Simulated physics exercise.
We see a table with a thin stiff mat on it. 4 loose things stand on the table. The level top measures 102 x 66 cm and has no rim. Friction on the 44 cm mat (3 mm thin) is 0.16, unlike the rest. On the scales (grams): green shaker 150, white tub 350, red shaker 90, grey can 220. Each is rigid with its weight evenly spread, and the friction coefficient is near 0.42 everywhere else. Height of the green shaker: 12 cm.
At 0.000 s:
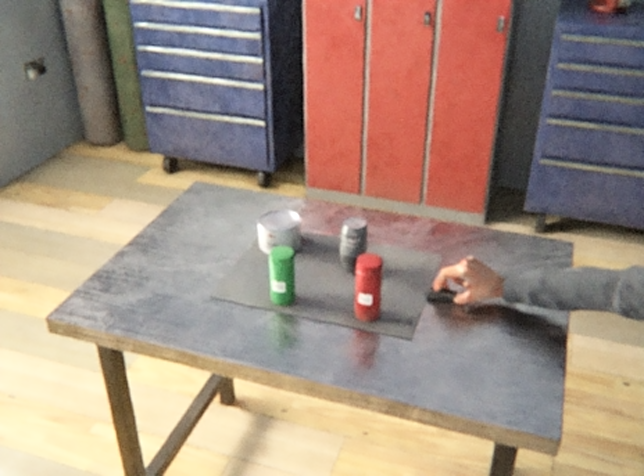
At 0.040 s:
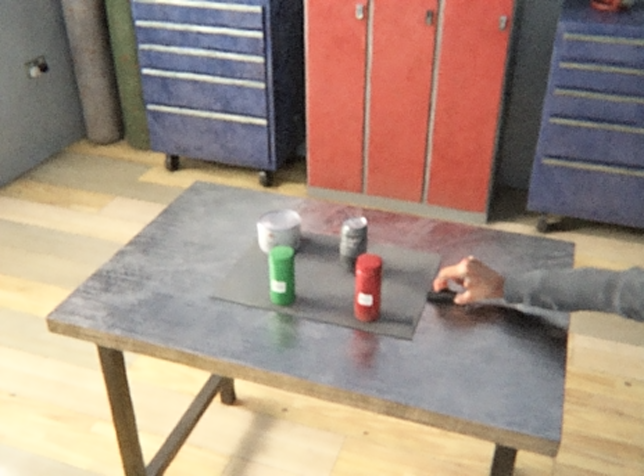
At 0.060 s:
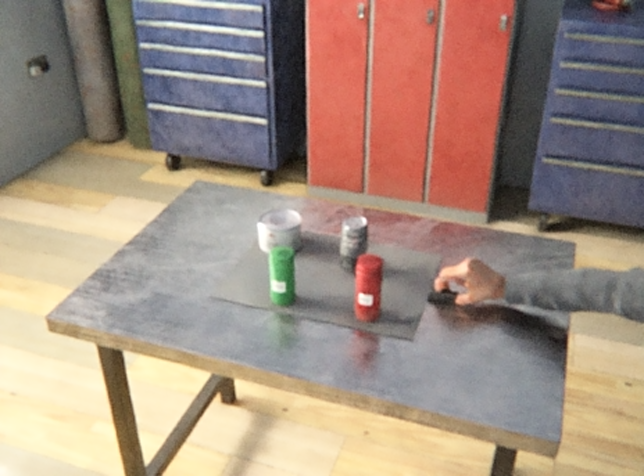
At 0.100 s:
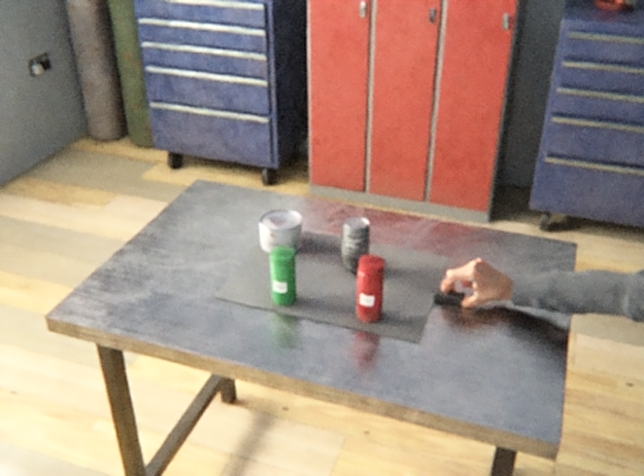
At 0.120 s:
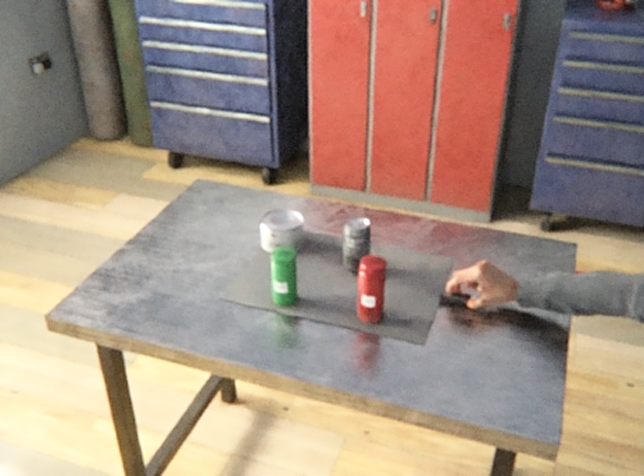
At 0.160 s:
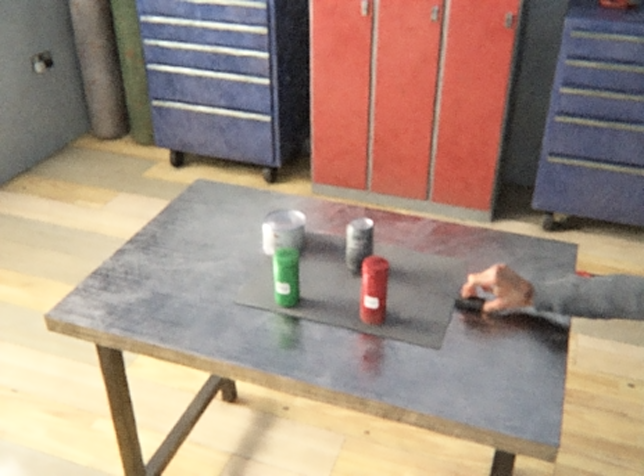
In a workshop with blue drawer cabinets and red lockers, a green shaker, a red shaker, a white tub and a grey can stand on a dark mat on a table. A hand at the mat's right edge stays nearly still, then draws the mat slightly right, the four objects shifting with it.
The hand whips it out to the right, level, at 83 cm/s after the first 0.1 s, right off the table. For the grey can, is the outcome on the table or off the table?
The grey can falls off the table.
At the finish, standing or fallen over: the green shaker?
The green shaker falls over.
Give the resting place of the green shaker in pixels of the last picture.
Around (398, 315).
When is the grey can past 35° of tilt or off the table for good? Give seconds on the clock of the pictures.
At about 0.9 s.
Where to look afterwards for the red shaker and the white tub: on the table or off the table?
The red shaker finishes off the table; the white tub ends on the table.
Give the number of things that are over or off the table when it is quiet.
3 of them.
Around 0.56 s, mat out by 39 cm; grey can shifted 22 cm near (452, 264); green shaker at 11° to upright; red shaker shifted 23 cm.
Around 0.96 s, mat out by 72 cm; red shaker and grey can now off the table; green shaker on its side; white tub shifted 4 cm.
Finally (2.0 s), off the table, red shaker and grey can; on their side or leaning hard on the table, green shaker; white tub still in place (within 6 cm).
